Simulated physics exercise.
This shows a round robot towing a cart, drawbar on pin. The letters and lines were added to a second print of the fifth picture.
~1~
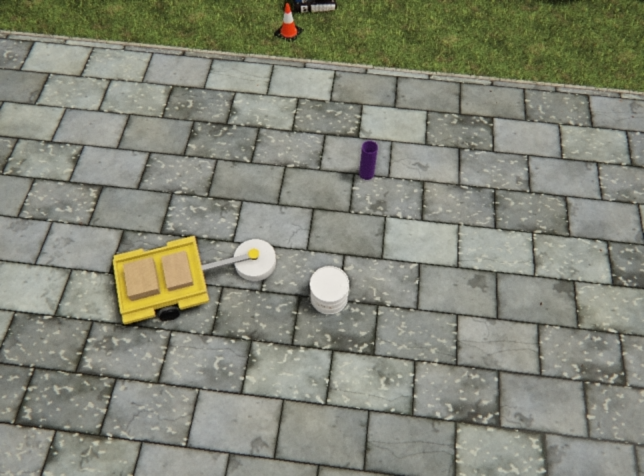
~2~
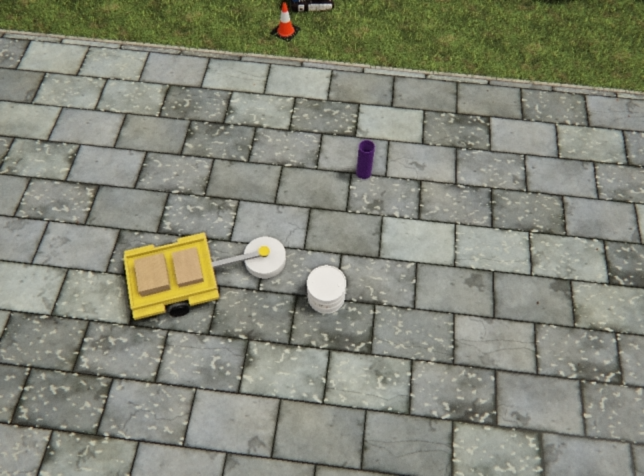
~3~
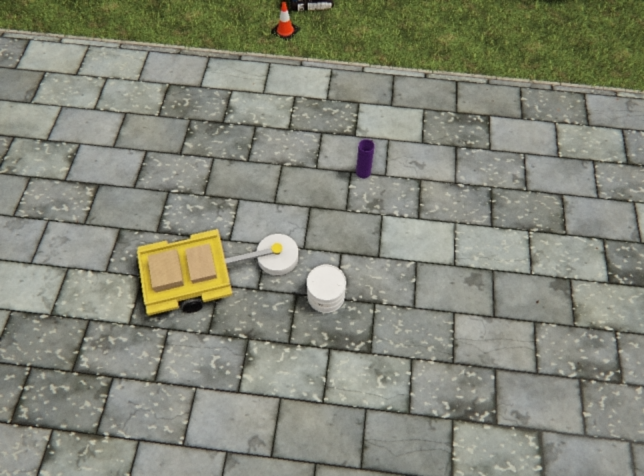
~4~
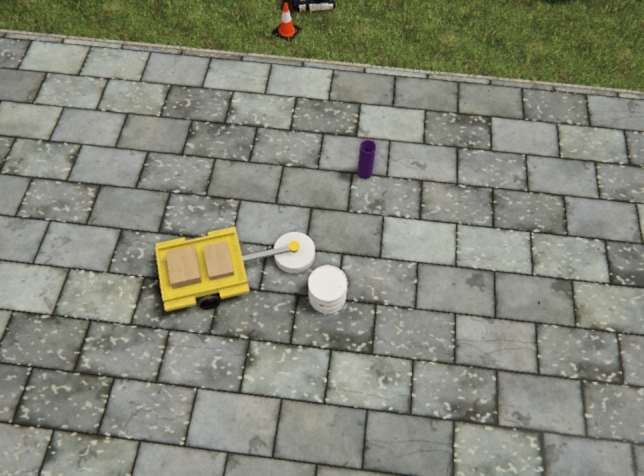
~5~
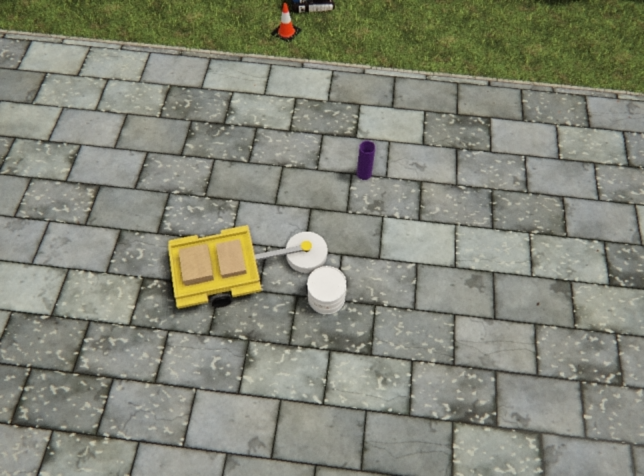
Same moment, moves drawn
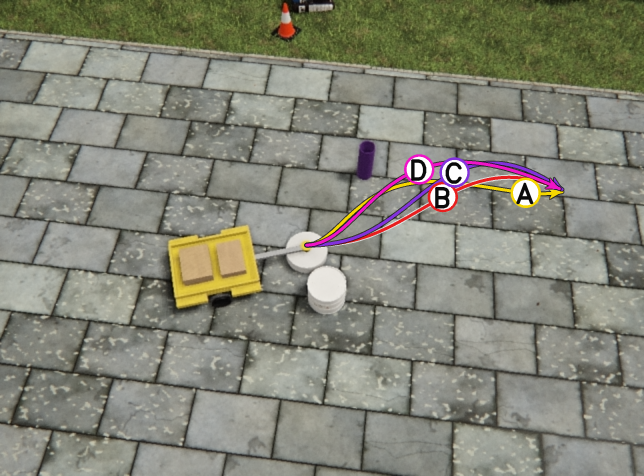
A yellow cart moves slowly right across the paving behind a small round white robot.
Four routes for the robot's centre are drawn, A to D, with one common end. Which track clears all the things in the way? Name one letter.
A is the clean one.
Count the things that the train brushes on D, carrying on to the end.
One.
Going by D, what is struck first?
First the purple post.
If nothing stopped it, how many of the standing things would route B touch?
One.
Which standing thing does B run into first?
It meets the white tub.
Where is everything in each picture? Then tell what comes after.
The first picture shows purple post (367, 174); white tub (329, 297); robot (255, 259).
The second picture shows robot (265, 256); yellow cart (171, 274); purple post (364, 173).
The third picture shows robot (278, 253); yellow cart (184, 270); purple post (363, 172).
The fourth picture shows robot (294, 251); yellow cart (201, 267); purple post (365, 173).
The fifth picture shows robot (307, 251); yellow cart (214, 264); purple post (364, 174); white tub (326, 297).
On the marked copy, A from (307, 245) via (422, 182) to (562, 192); B from (307, 245) via (431, 204) to (560, 189); C from (307, 245) via (433, 186) to (562, 190); D from (307, 245) via (419, 169) to (560, 189).
Taking A. A third of the way, robot (382, 198), cart (307, 231).
Two thirds of the way, robot (476, 192), cart (394, 200).
When it is over, robot (560, 197), cart (477, 195); nothing has been touched.
As for the rest, B meets the white tub; C meets the white tub; D meets the purple post.
